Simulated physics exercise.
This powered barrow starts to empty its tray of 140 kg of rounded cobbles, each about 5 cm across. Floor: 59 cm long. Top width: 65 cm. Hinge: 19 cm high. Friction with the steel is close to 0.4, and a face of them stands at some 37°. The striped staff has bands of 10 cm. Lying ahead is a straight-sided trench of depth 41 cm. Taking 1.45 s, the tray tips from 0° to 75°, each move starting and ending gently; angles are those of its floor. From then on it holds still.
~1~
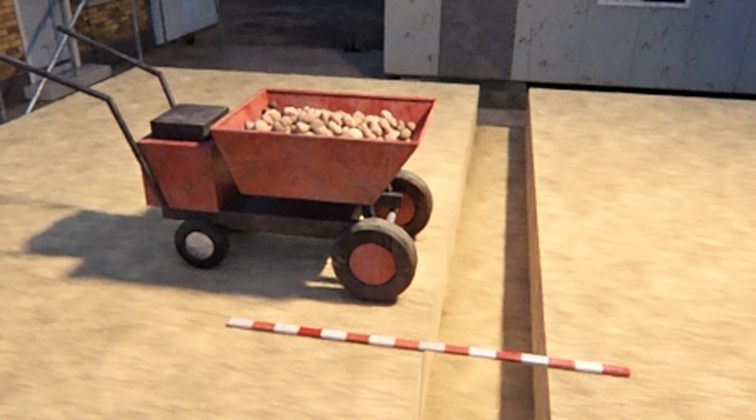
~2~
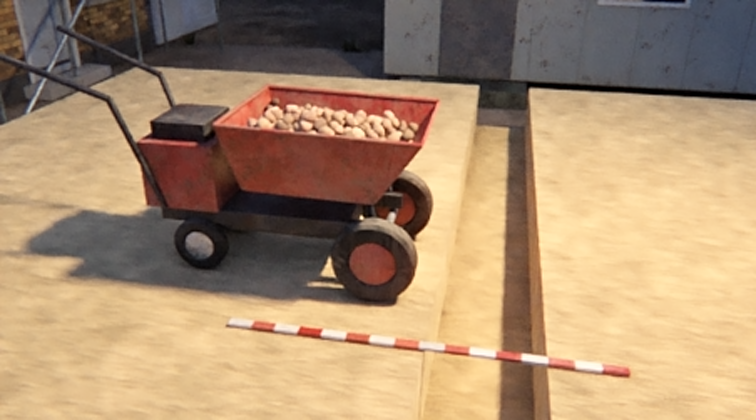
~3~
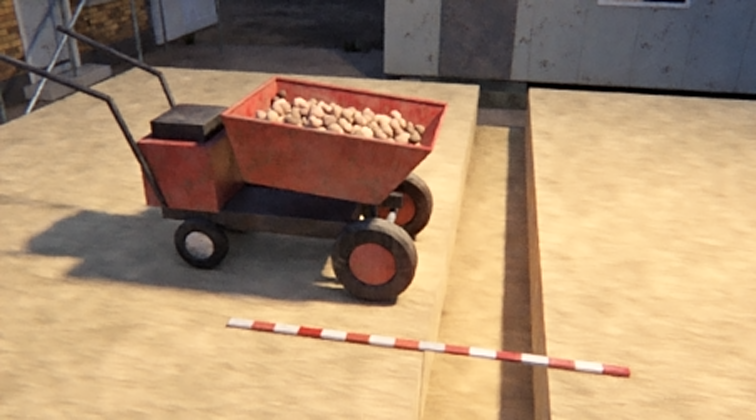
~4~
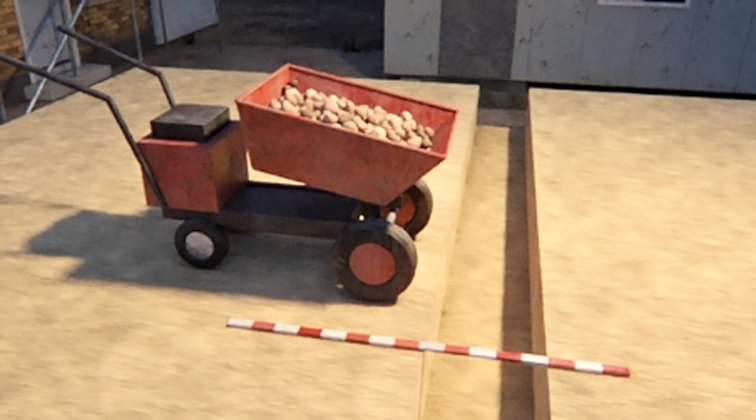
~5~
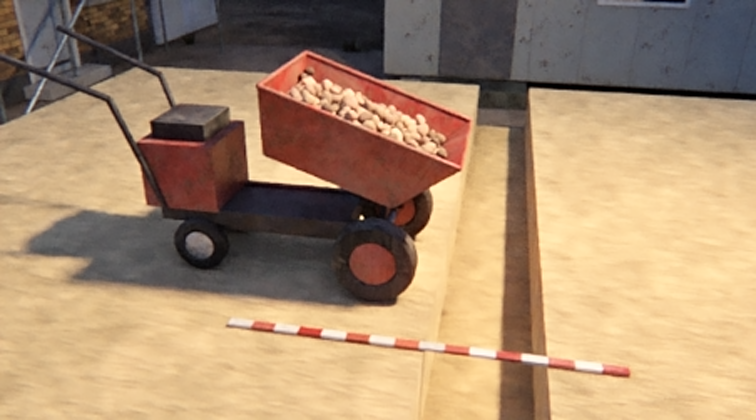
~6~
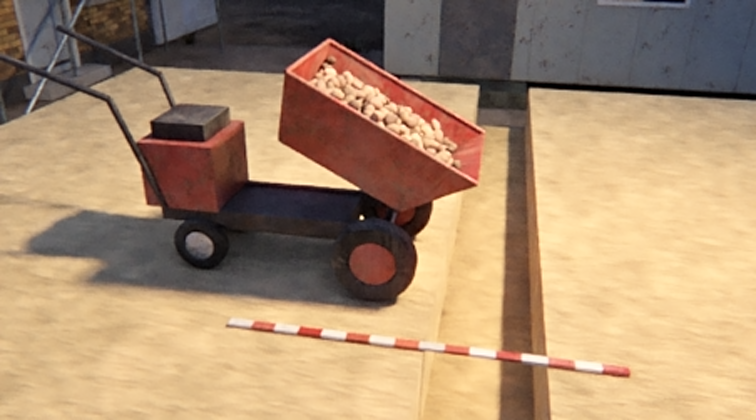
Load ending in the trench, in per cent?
57 per cent.
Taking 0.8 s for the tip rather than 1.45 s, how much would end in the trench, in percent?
It'd be some 45 per cent.
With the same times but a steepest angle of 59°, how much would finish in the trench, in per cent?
With that change, near 30 per cent.
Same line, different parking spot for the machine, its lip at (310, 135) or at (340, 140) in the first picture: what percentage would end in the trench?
First place: Near 95%; second place: Near 100%.
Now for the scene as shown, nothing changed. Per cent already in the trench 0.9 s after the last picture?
15 per cent or so by then.
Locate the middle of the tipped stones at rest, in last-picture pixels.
Somewhere around (530, 329) in the last picture.
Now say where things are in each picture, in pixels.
The tray is at 0°, its lip at (418, 145); the top of the load is at (336, 119), in the first picture.
The tray is at 1°, its lip at (422, 146); the top of the load is at (325, 116), in the second picture.
The tray is at 5°, its lip at (431, 150); the top of the load is at (311, 107), in the third picture.
Lip at (445, 158), floor tilted 12°, highest stones at (307, 97), in the fourth picture.
Lip at (461, 170), floor tilted 19°, highest stones at (315, 85), in the fifth picture.
The tray is at 28°, its lip at (477, 185); the top of the load is at (327, 73), in the sixth picture.
Then, 0.5 s after the last picture the floor is at 63°, 99 % in the tray, 1 % in the trench; the foremost stones are at (532, 249).
Then, 0.9 s after the last picture the floor is at 75°, 53 % in the tray, 17 % in the trench, 30 % past the trench; the foremost stones are at (653, 307).
Then, 1.3 s after the last picture the floor is at 75°, 25 % in the tray, 31 % in the trench, 44 % past the trench; the foremost stones are at (712, 294).
Then, 3.2 s after the last picture the floor is at 75°, 0 % in the tray, 57 % in the trench, 43 % past the trench; the foremost stones are at (745, 289).
